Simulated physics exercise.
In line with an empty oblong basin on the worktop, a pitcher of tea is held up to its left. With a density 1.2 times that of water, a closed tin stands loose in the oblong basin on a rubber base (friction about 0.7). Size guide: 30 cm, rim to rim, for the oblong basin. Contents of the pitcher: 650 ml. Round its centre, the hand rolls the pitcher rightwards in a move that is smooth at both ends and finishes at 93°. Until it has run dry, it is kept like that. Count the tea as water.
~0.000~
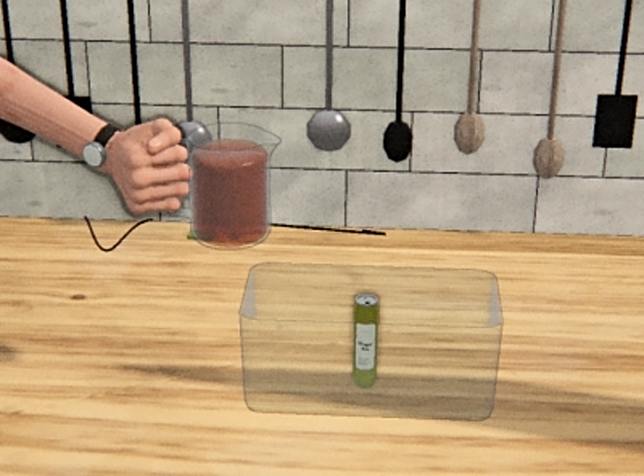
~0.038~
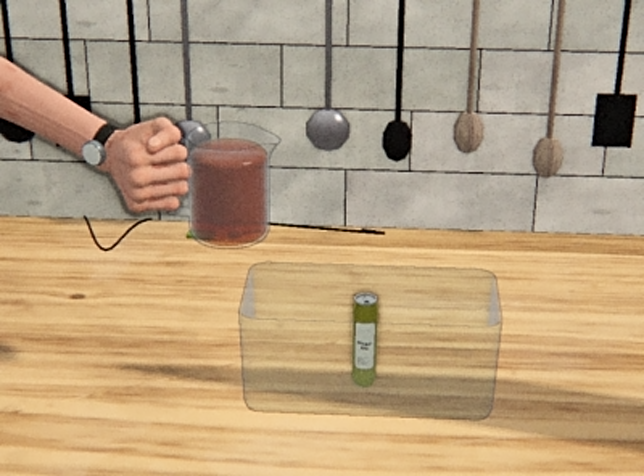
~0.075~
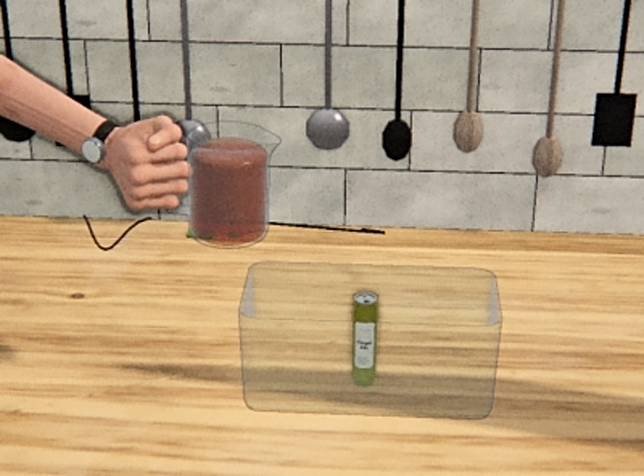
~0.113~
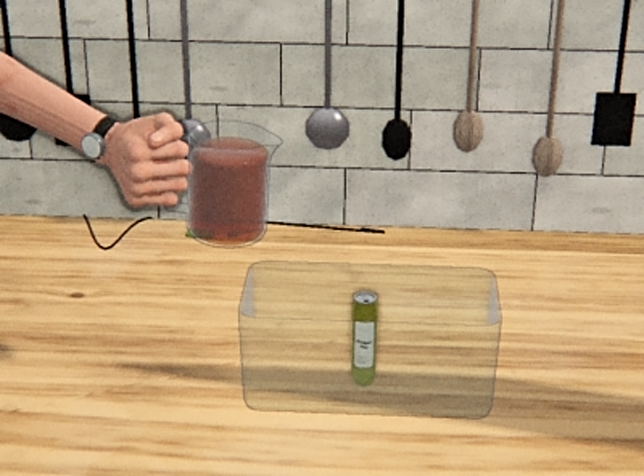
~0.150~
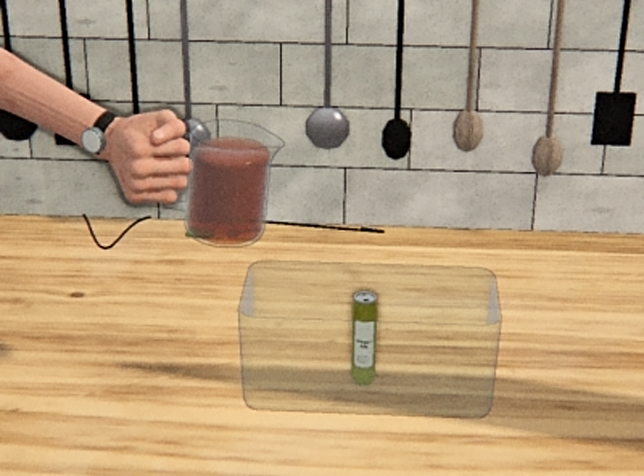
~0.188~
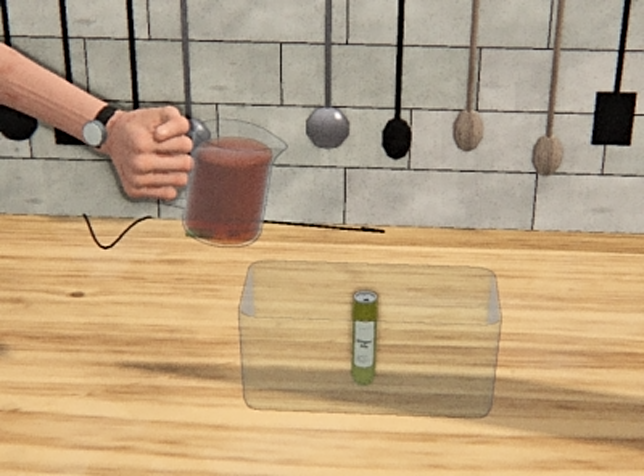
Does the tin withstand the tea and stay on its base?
No, it gets tipped over.
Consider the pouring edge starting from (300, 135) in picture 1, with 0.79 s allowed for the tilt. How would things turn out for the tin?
After that, the tin stays vertical.
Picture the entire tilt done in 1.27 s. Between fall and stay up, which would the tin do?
In that case the tin overturns.
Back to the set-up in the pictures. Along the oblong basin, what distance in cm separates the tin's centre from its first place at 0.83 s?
Near 1 cm.
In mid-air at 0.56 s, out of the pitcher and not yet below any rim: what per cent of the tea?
Roughly 12 percent.
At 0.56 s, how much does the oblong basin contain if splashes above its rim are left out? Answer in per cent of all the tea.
About 1 per cent.
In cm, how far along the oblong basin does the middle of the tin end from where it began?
The tin's middle ends up about 8.5 cm along the basin.
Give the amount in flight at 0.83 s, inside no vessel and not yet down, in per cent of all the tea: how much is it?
Something like 20 per cent is in the air then.
Then, 0.56 s in, the tilt is 62° and 88 per cent is still to pour; the tin stands where it began.
Then, 0.83 s in, the tilt is 91° and 48 per cent is still to pour; the tin leans 8°.
Then, 1.11 s in, the tilt is 93° and 16 per cent is still to pour; the tin lies on its side.
Then, 1.42 s in, the tilt is 93° and 6 per cent is still to pour; the tin lies on its side.
Finally, the tin lies on its side.
